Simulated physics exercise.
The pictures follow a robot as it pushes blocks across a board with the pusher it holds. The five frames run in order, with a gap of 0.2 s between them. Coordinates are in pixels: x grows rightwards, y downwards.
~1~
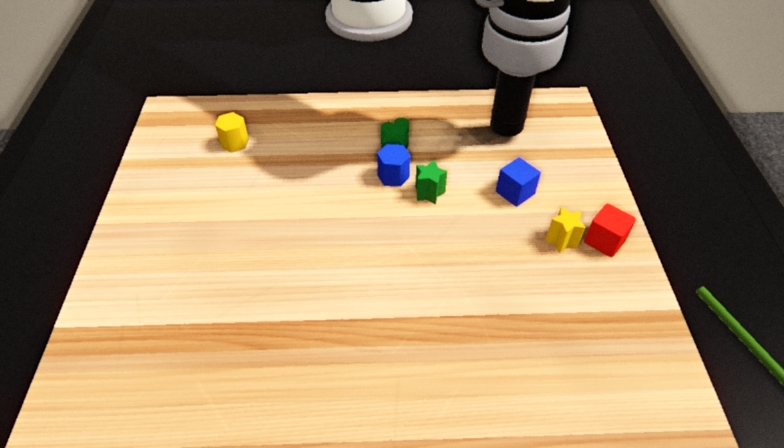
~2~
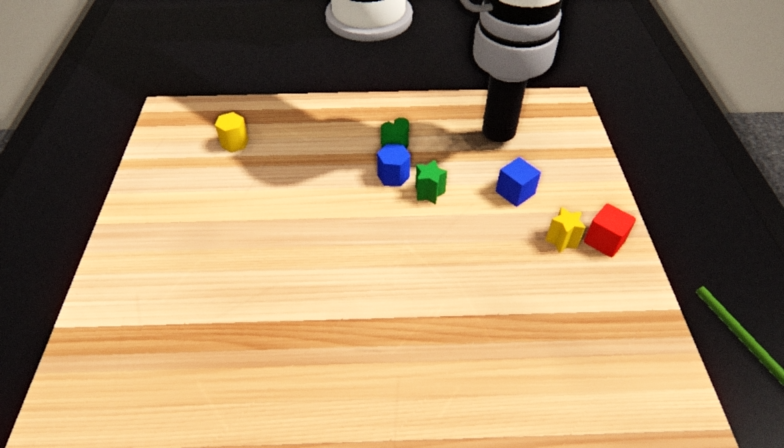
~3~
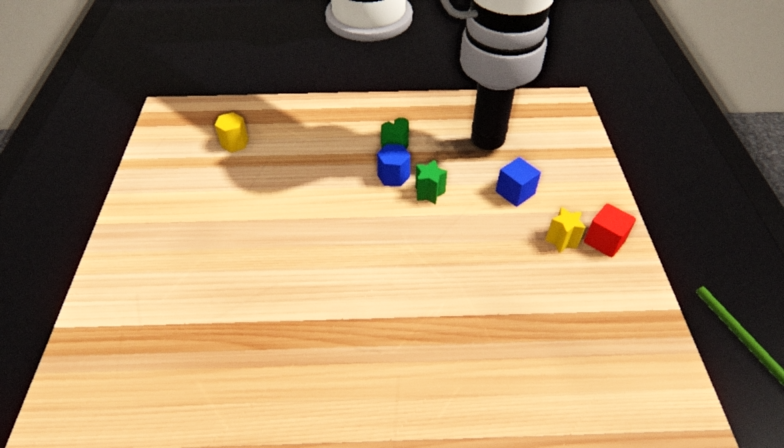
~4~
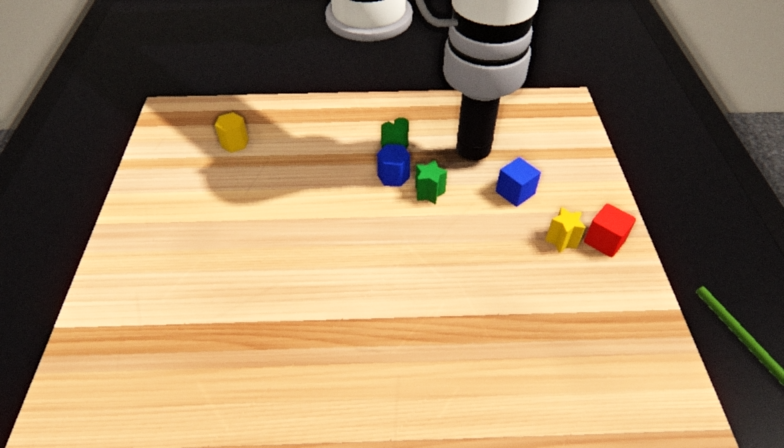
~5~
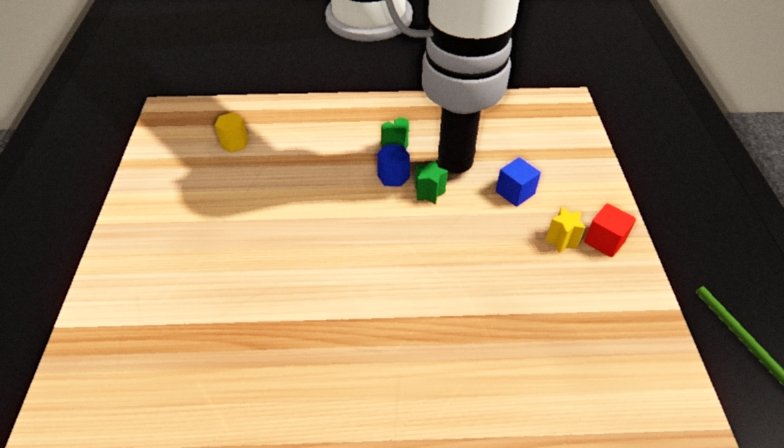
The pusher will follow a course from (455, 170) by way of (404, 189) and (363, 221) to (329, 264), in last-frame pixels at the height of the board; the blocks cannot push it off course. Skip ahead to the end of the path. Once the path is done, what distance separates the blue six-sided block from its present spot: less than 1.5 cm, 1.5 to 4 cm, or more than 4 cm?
Between 1.5 and 4 cm.
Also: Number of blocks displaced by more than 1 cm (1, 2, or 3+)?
When the path ends, I think you'll find two blocks out of place by more than 1 cm.
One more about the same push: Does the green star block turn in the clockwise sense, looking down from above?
No, that is not how it ends up.
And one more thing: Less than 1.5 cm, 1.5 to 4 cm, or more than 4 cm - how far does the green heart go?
Distance: Less than 1.5 cm.
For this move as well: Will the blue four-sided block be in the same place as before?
Yes, it checks out.
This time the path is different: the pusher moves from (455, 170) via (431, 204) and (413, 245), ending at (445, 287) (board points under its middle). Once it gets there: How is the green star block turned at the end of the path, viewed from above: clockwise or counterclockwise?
Viewed from overhead, the green star block winds up turned clockwise.
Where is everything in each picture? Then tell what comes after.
Lower end of the pusher (507, 127), tops of blocks, blue six-sided block (394, 154), green heart (396, 125), green star block (431, 171), blue four-sided block (521, 170), in the first frame.
Pusher (499, 132), blocks as before, in the second frame.
Pusher (488, 140), blocks as before, in the third frame.
Pusher (473, 150), blocks as before, in the fourth frame.
Pusher (455, 162), blue six-sided block (394, 154), green heart (396, 125), green star block (431, 171), blue four-sided block (521, 170), in the fifth frame.
On the path given first. One third of the way, pusher (404, 181); blue six-sided block (374, 155), turned 45° clockwise; green star block (414, 188), turned 70° anticlockwise.
Two thirds of the way, pusher (362, 214); blue six-sided block (368, 156), turned 70° clockwise; green star block (411, 192), turned 105° anticlockwise.
At the end, pusher (328, 257); blue six-sided block (368, 156), turned 70° clockwise; green heart not moved; green star block (411, 192), turned 105° anticlockwise; blue four-sided block not moved.
